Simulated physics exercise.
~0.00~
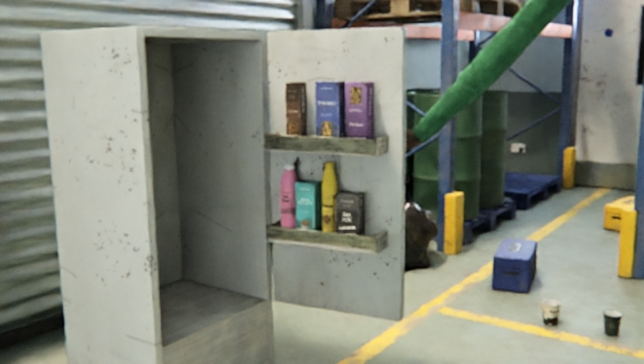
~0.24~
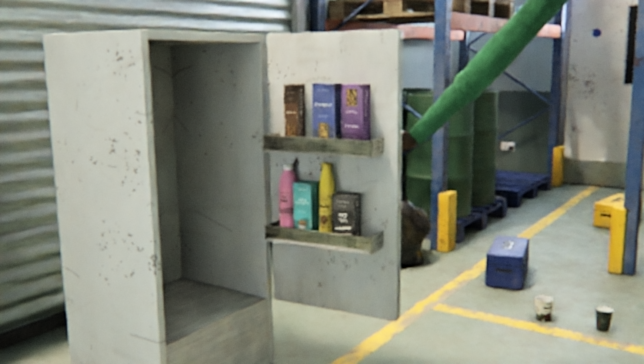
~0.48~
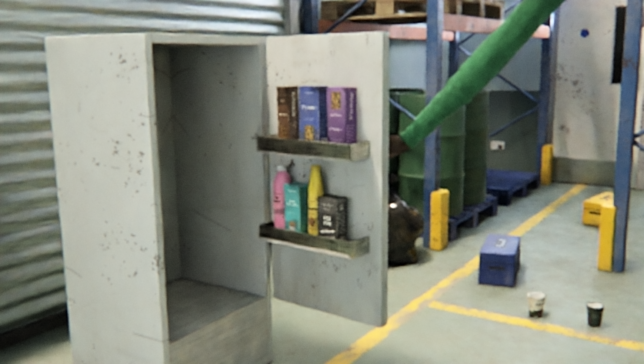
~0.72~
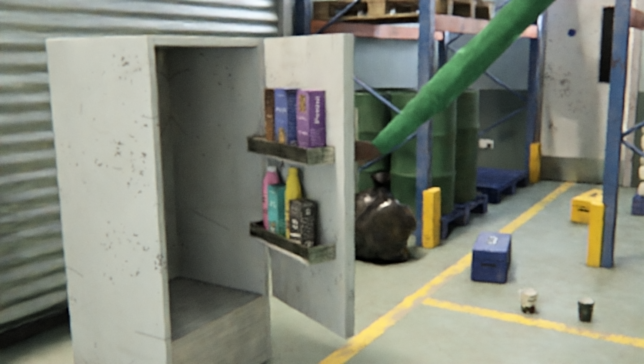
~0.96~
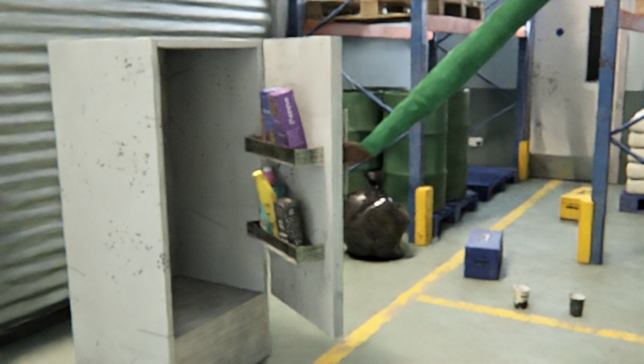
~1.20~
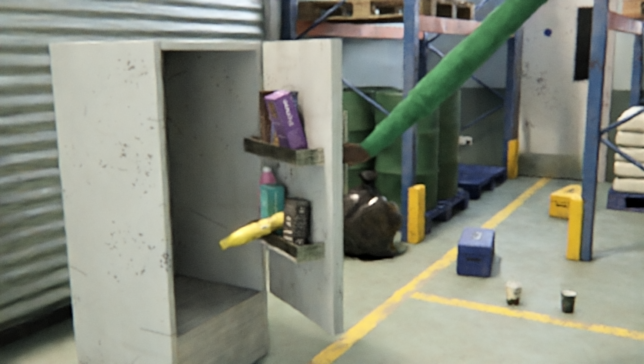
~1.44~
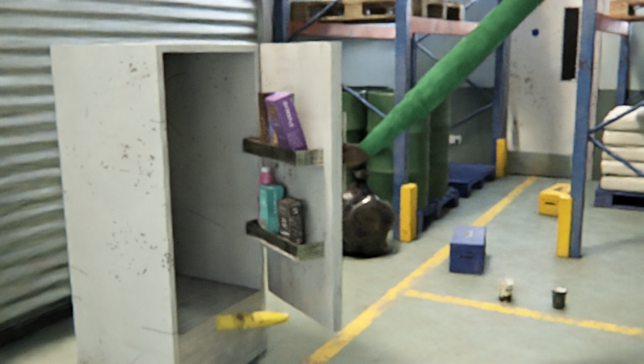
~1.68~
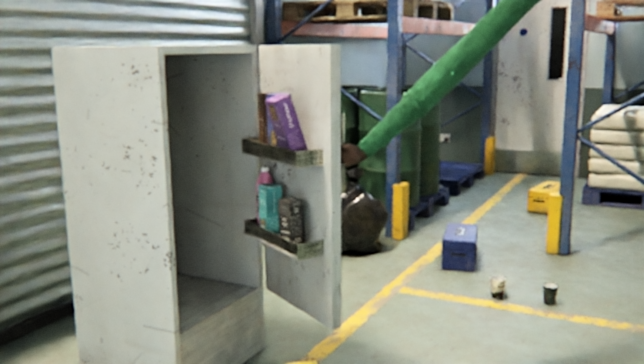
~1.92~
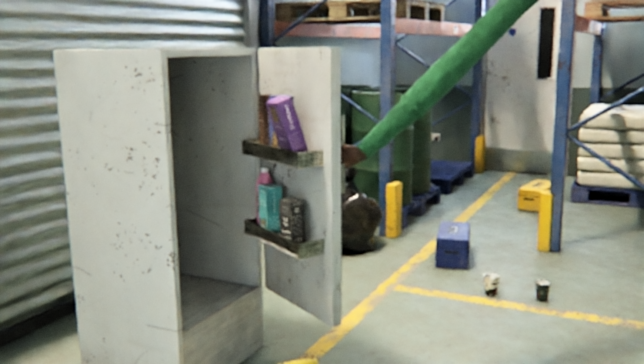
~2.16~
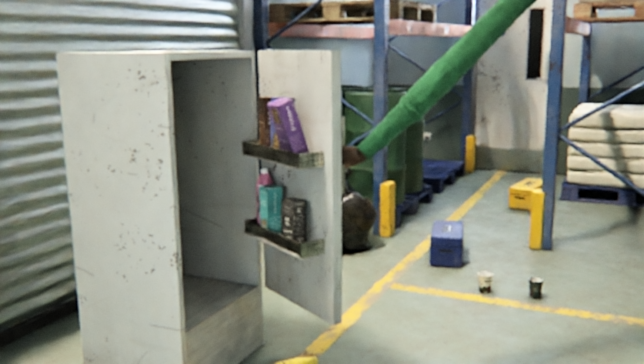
In a warehouse, a locker door swings partly inward and a yellow bottle falls out.
